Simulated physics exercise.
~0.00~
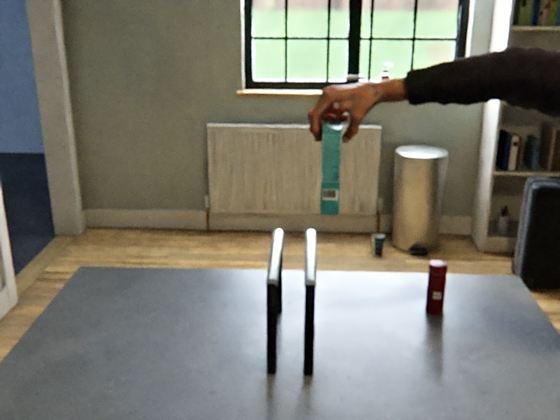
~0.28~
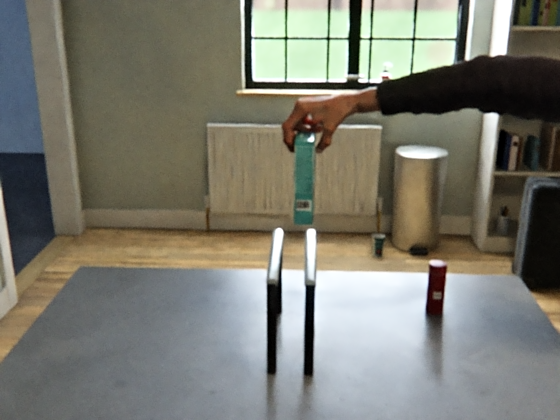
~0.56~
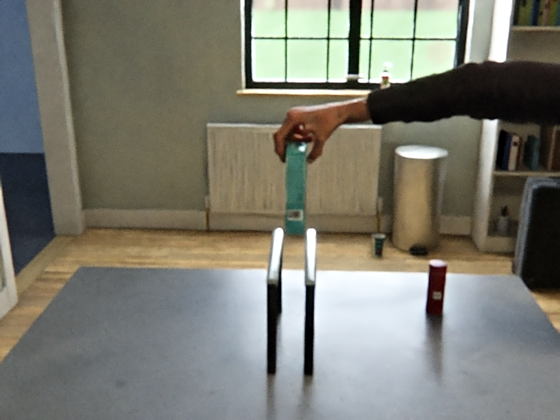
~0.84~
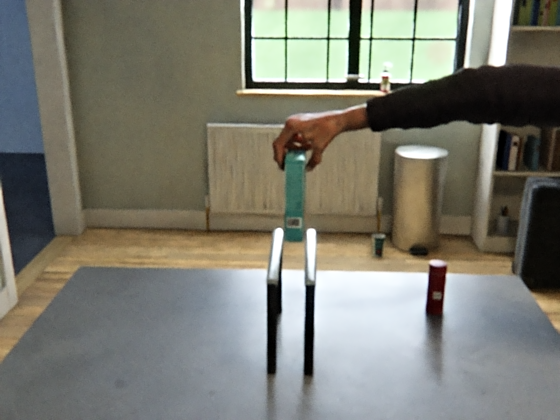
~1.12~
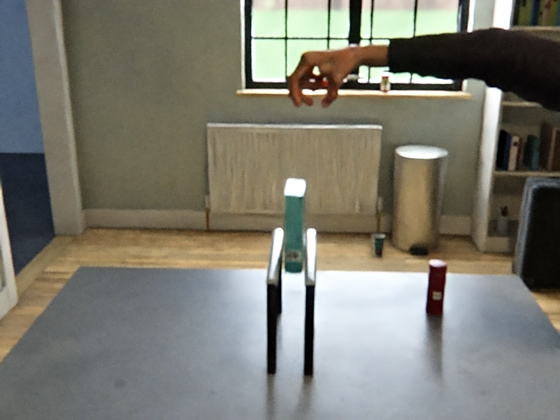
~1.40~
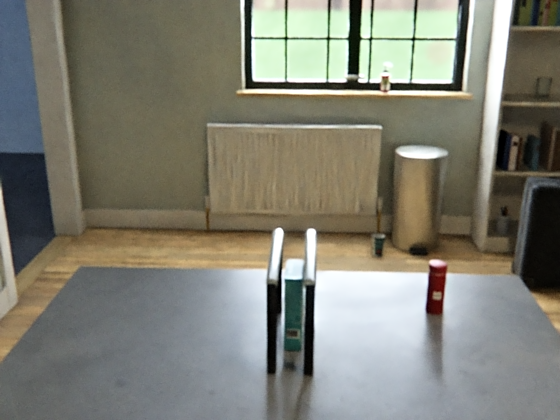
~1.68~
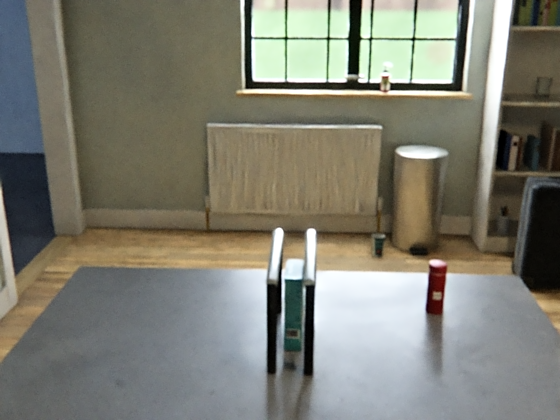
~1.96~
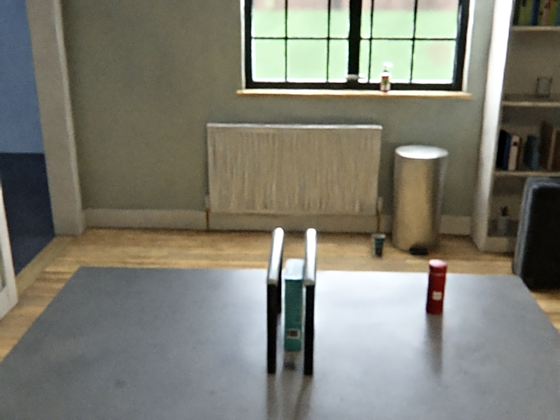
The clip shows a hand holding a turquoise packet upright above two dark upright panels on a grey table, near a red shaker. The hand moves it left, lowers it slightly and lets go, and the packet drops into the gap, ending upright on the table between the panels.
